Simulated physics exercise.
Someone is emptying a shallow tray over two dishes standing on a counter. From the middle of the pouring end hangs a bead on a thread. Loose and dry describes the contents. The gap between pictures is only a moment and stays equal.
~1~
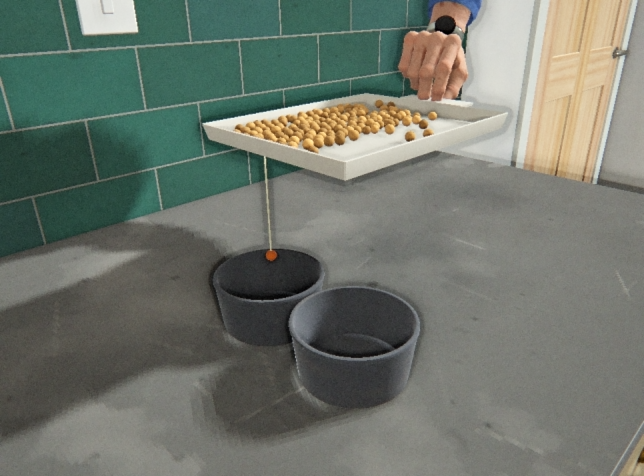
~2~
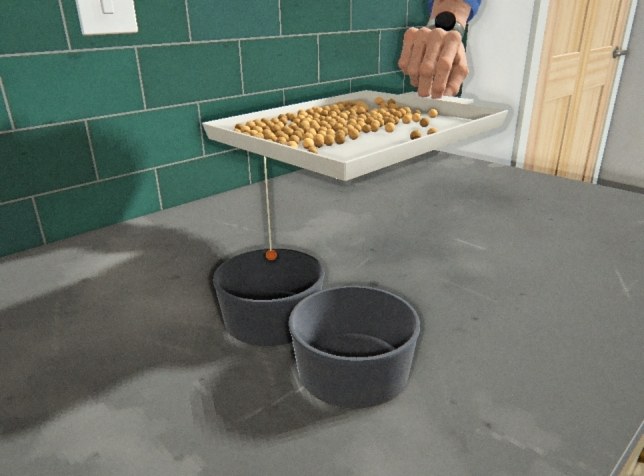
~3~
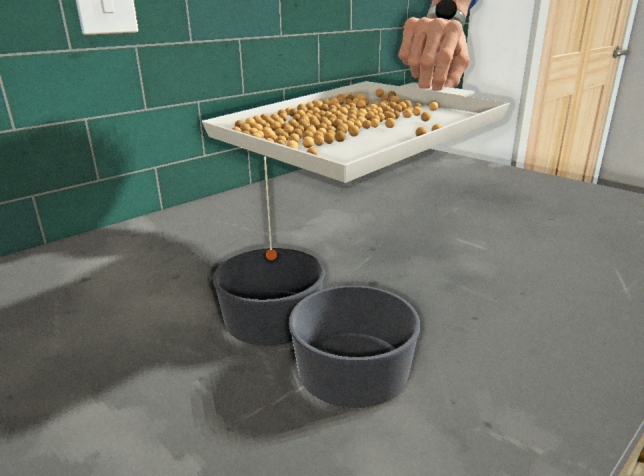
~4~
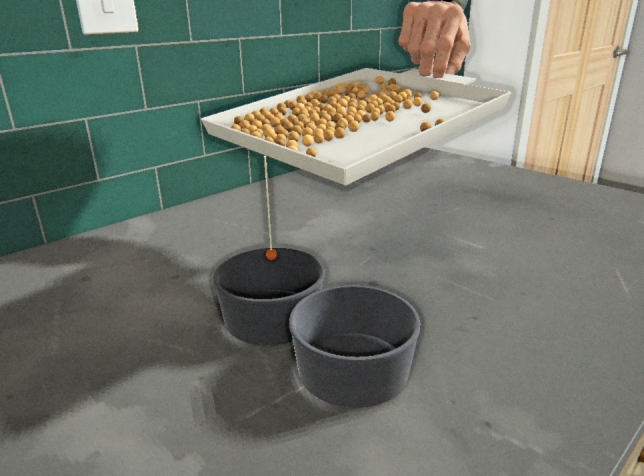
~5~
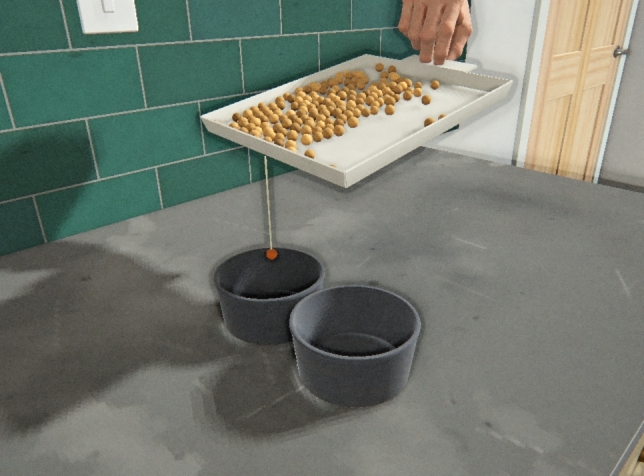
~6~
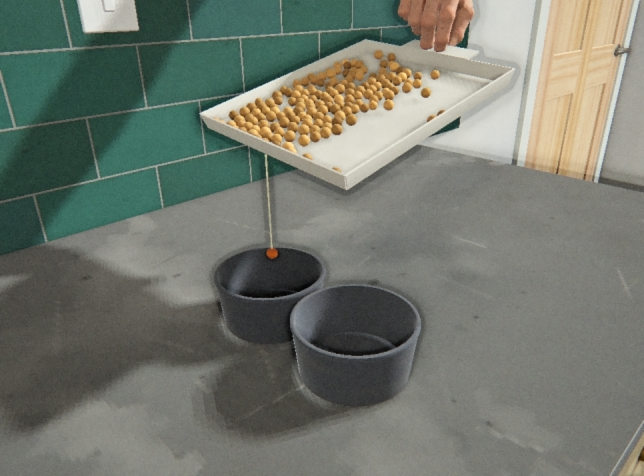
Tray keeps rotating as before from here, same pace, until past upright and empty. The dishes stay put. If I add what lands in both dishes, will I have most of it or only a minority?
Compared with the spill, the catch will be larger.
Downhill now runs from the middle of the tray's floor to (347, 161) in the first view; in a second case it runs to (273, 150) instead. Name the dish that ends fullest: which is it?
Tilt 1: Right-side dish. Tilt 2: Left-side dish.
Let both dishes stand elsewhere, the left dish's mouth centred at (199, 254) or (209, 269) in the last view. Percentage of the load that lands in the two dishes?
First placement: Some 40 %; second placement: Some 70 %.
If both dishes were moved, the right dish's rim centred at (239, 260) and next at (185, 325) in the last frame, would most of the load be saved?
At place one the minor share; at place two the minor share.
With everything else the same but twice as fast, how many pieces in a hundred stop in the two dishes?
About 70 %.
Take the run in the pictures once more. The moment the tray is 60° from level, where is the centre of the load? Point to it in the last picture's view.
Roughly at (310, 146).
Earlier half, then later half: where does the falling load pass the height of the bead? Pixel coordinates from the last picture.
The leading part at (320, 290), the rest of it at (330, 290).
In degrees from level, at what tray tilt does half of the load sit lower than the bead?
80 degrees.
Soon, tray tipped steeply; most on the tray; a small part in the right dish; a stray few in the left dish; a stray few outside both; a small part in the air.
A while on, tray tipped past a quarter turn; a stray few on the tray; about two thirds in the right dish; a small part in the left dish; about a quarter outside both; a stray few in the air.
Towards the end, tray tipped past a quarter turn; about two thirds in the right dish; a small part in the left dish; about a quarter outside both.
Finally, tray tipped past a quarter turn; about two thirds in the right dish; a small part in the left dish; about a quarter outside both.
